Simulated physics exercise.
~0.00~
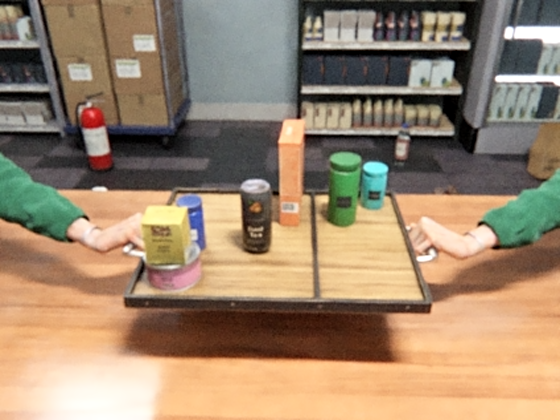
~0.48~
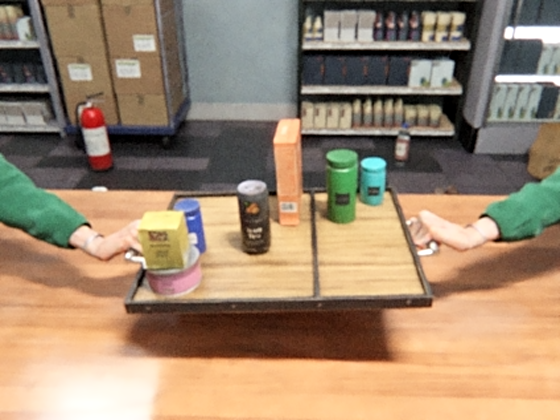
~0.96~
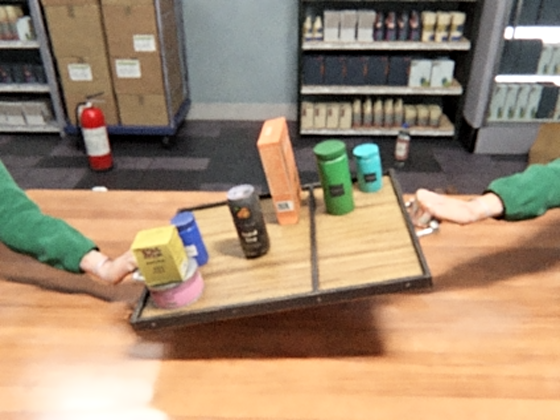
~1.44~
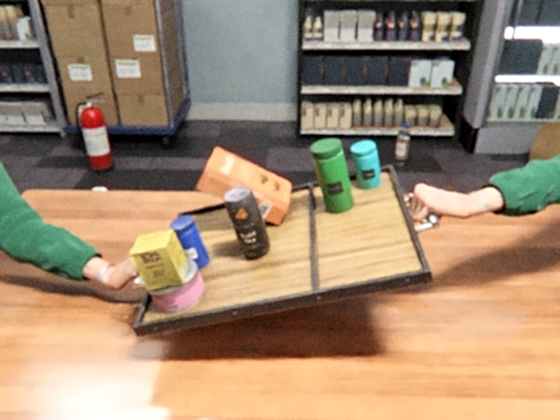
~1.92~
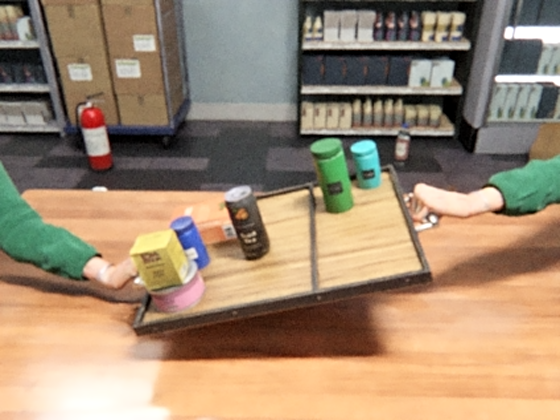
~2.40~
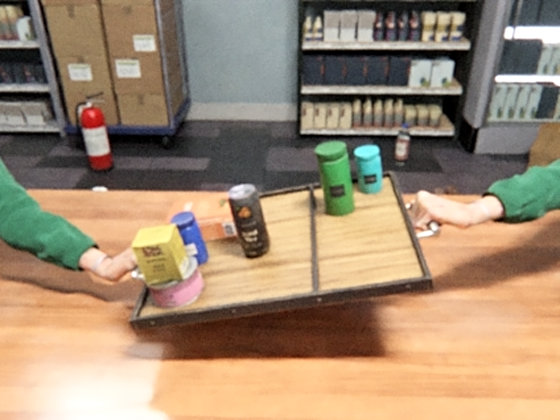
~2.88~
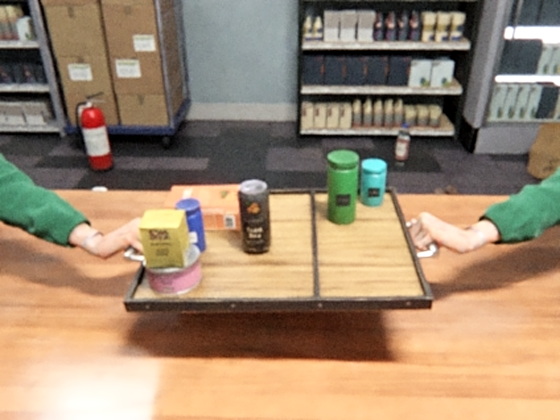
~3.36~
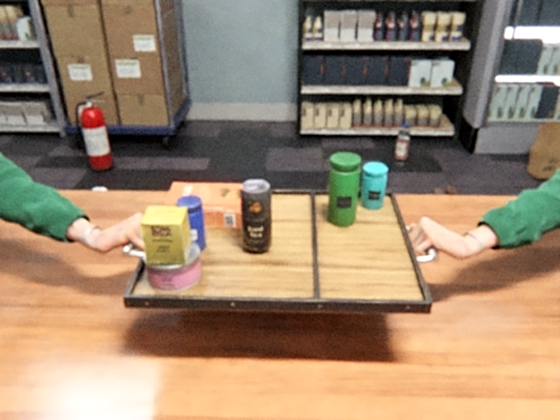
In a store aisle, two hands tilting a tray left and levelling it, the tall orange packet toppling while the other items stay put.
